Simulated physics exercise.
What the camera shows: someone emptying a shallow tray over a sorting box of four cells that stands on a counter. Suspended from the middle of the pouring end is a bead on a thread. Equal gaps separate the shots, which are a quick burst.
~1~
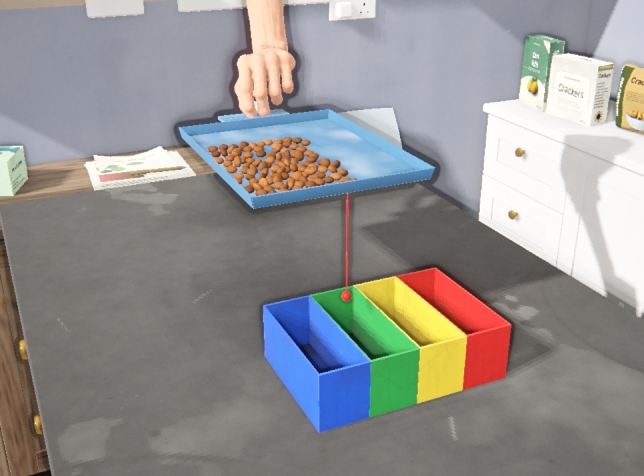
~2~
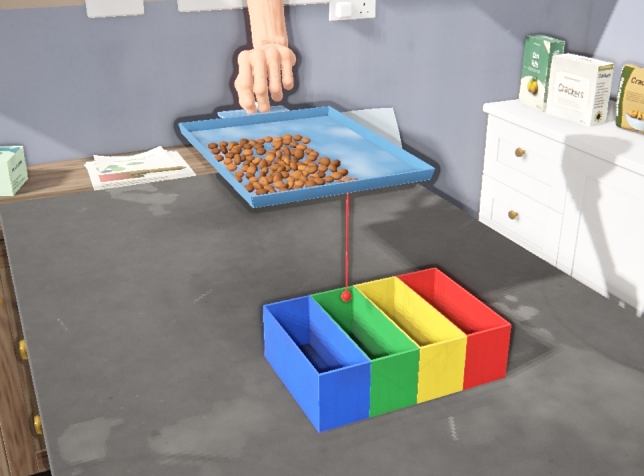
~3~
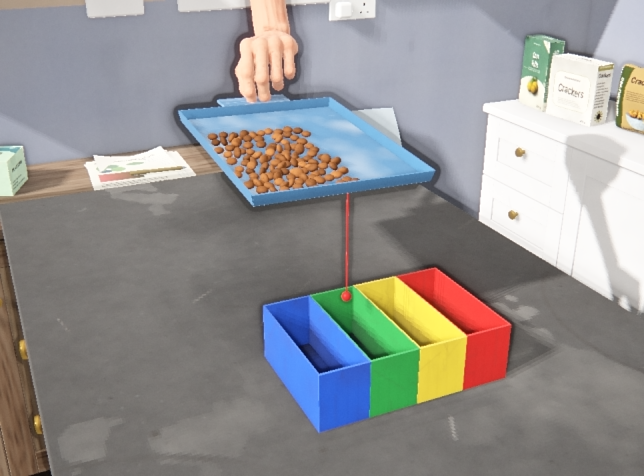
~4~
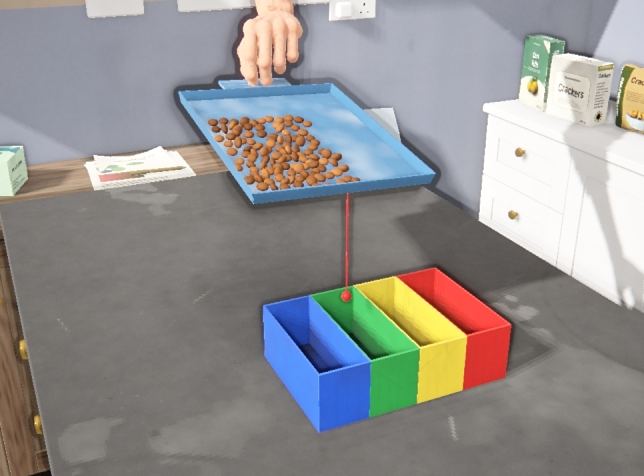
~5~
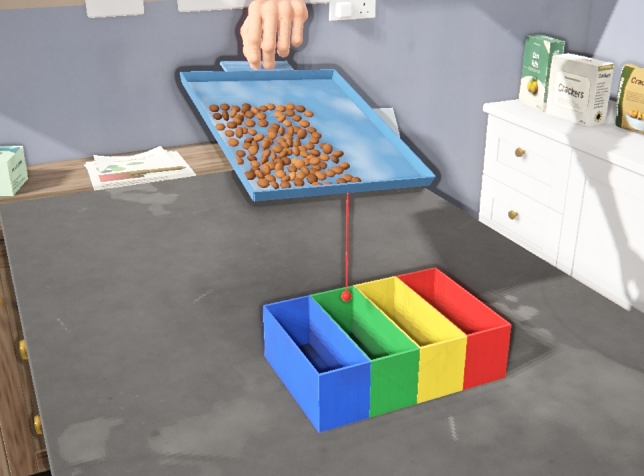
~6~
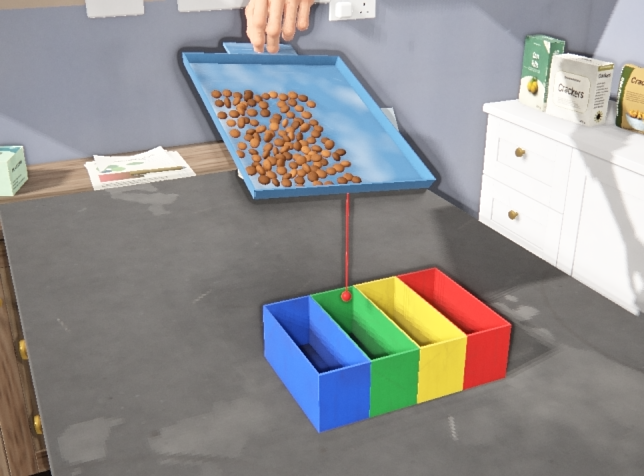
A hand at the top grips the back edge of a shallow blue tray of brown kibble above a dark grey counter, seen from slightly above by a still camera. Below, a red bead hangs on a thread over a box with blue, green, yellow and red cells, near white drawers at right. The hand barely moves at first, then steadily raises the tray's back edge, steepening its slant, while the kibble stays bunched on it.
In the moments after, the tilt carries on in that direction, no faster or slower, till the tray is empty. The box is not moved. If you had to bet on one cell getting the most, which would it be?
I would bet on the yellow one.
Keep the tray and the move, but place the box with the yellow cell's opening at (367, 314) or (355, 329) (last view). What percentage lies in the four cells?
You'd see around 90 per cent and then around 60 per cent.
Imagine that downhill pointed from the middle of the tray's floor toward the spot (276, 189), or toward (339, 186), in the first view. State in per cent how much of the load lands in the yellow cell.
So it's 0 percent with the first slope and 20 percent with the other.
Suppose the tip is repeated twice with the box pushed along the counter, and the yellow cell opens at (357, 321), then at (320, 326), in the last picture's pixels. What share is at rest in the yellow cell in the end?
About 20 per cent, then about 10 per cent.
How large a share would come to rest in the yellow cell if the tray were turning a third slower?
Something like 40 in a hundred.
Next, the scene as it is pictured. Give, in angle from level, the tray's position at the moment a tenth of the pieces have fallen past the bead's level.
About 75 degrees.
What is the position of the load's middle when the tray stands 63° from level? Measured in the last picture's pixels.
I'd mark it close to (354, 170).
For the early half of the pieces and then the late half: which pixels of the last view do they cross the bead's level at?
First part (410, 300), rest (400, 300).
Soon, tray tipped steeply; nearly all on the tray; a stray few falling or outside the box.
A while on, tray tipped past a quarter turn; a small part on the tray; about a third in the yellow cell; a small part in the green cell; a small part in the red cell; a stray few in the blue cell; about a quarter falling or outside the box.
Towards the end, tray tipped past a quarter turn; about half in the yellow cell; about a quarter in the red cell; about a quarter in the green cell; a small part in the blue cell; a stray few falling or outside the box.
Finally, tray tipped past a quarter turn; about half in the yellow cell; about a quarter in the red cell; about a quarter in the green cell; a small part in the blue cell; a stray few outside the box.
